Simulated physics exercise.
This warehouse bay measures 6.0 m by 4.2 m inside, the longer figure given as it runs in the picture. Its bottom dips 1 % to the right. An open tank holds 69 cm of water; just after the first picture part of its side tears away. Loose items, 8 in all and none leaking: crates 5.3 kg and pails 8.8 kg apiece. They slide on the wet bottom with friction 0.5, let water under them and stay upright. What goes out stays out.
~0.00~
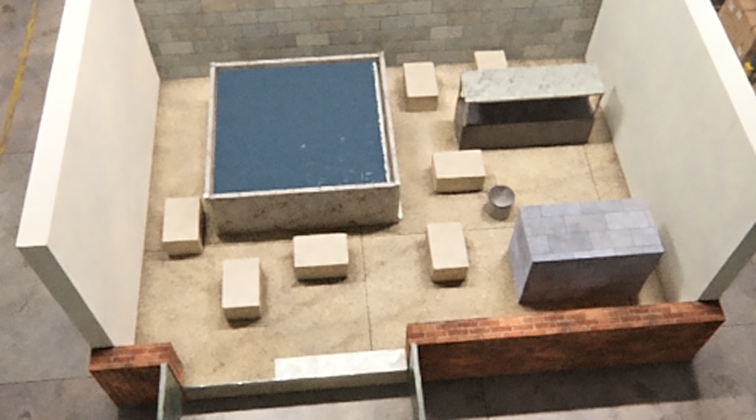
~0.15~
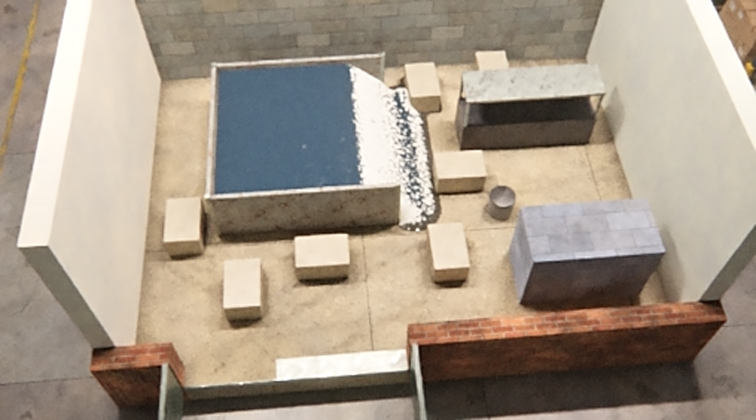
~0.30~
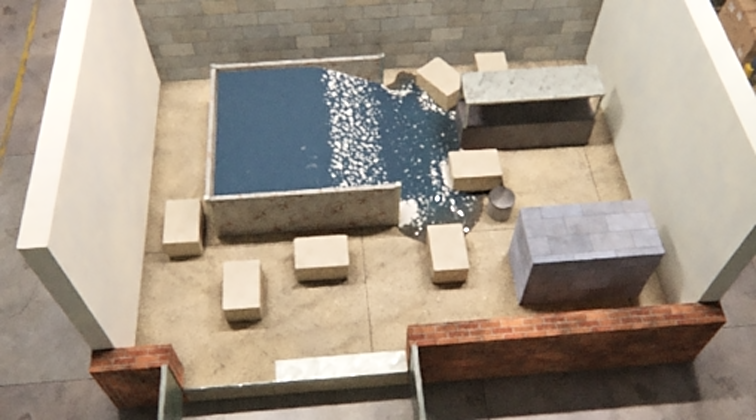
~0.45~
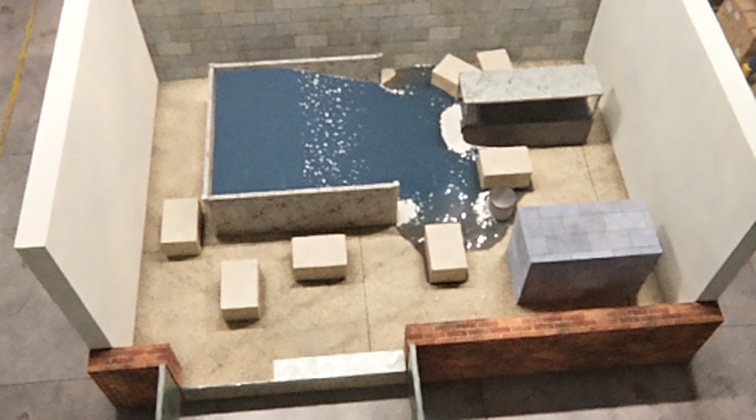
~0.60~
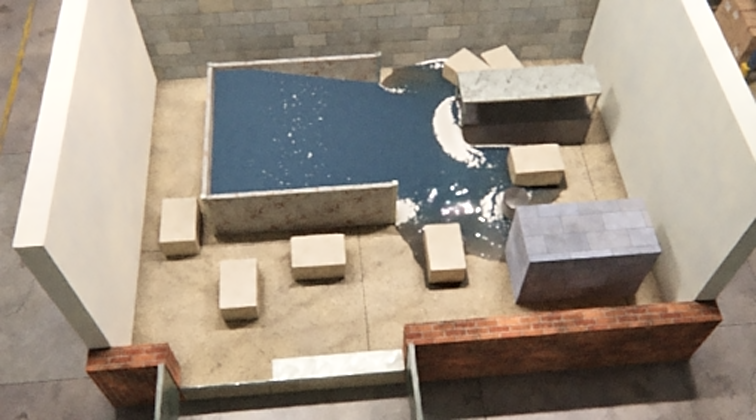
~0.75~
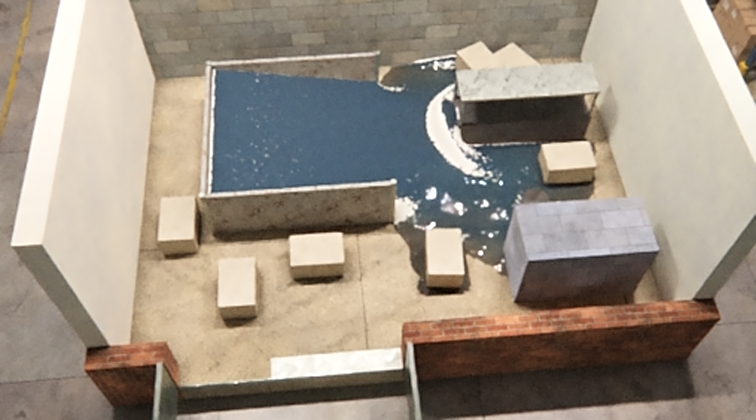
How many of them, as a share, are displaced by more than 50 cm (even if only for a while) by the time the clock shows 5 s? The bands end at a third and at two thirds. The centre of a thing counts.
That comes to at least two thirds.
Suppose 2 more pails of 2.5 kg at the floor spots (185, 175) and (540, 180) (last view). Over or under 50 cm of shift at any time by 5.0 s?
In that order: Under, past it.
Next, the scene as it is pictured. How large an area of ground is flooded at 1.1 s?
Roughly 13 m2.
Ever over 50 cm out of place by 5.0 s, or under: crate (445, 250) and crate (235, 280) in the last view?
In that order: More, past it.
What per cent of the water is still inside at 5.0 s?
About 98 per cent.
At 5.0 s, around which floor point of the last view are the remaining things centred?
Near (355, 198).
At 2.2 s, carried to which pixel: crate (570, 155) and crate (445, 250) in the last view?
Near (604, 129) and (450, 279).
After 1.1 s 4 of 8 are over 50 cm from their spots; 2 afloat.
After 2.2 s 4 of 8 are over 50 cm from their spots; 4 afloat.
After 3.5 s 4 of 8 are over 50 cm from their spots; 4 afloat.
After 5.0 s 5 of 8 are over 50 cm from their spots, and 7 have been at some point; 6 afloat.
